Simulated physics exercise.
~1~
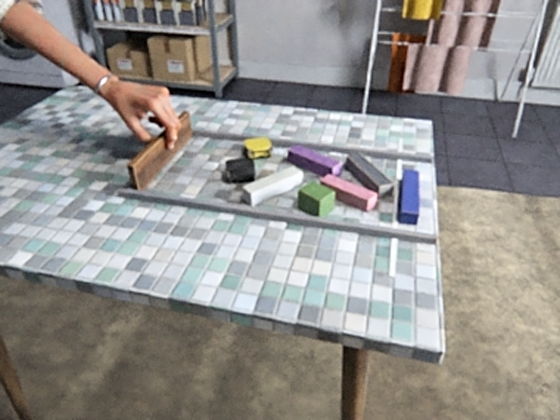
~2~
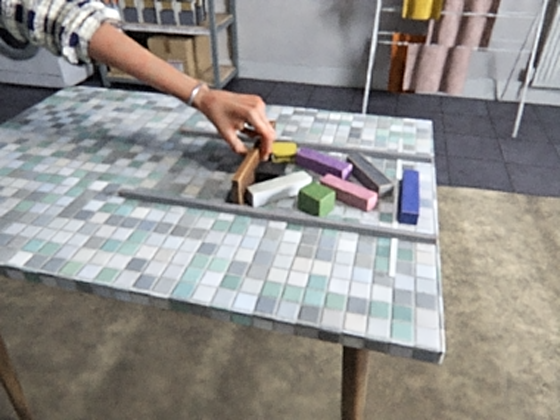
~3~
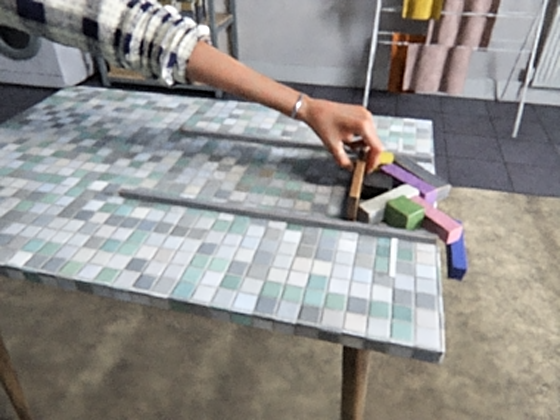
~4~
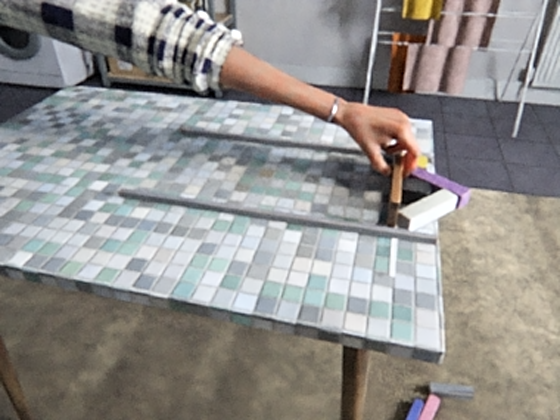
At the start, a hand holds a wooden board upright on a tiled table, to the left of a cluster of colourful blocks lying between two grey rails. The arm, in a checked sleeve, slides the board right until it meets the nearest pieces. It keeps pushing, bunching the blocks together at the table's right end, where the blue bar turns and tips over the edge. The board continues to the pale strip near the rim. By the end, the blue, pink and grey pieces lie on the floor, the green block is out of sight, and the white and purple ones jut over the edge.
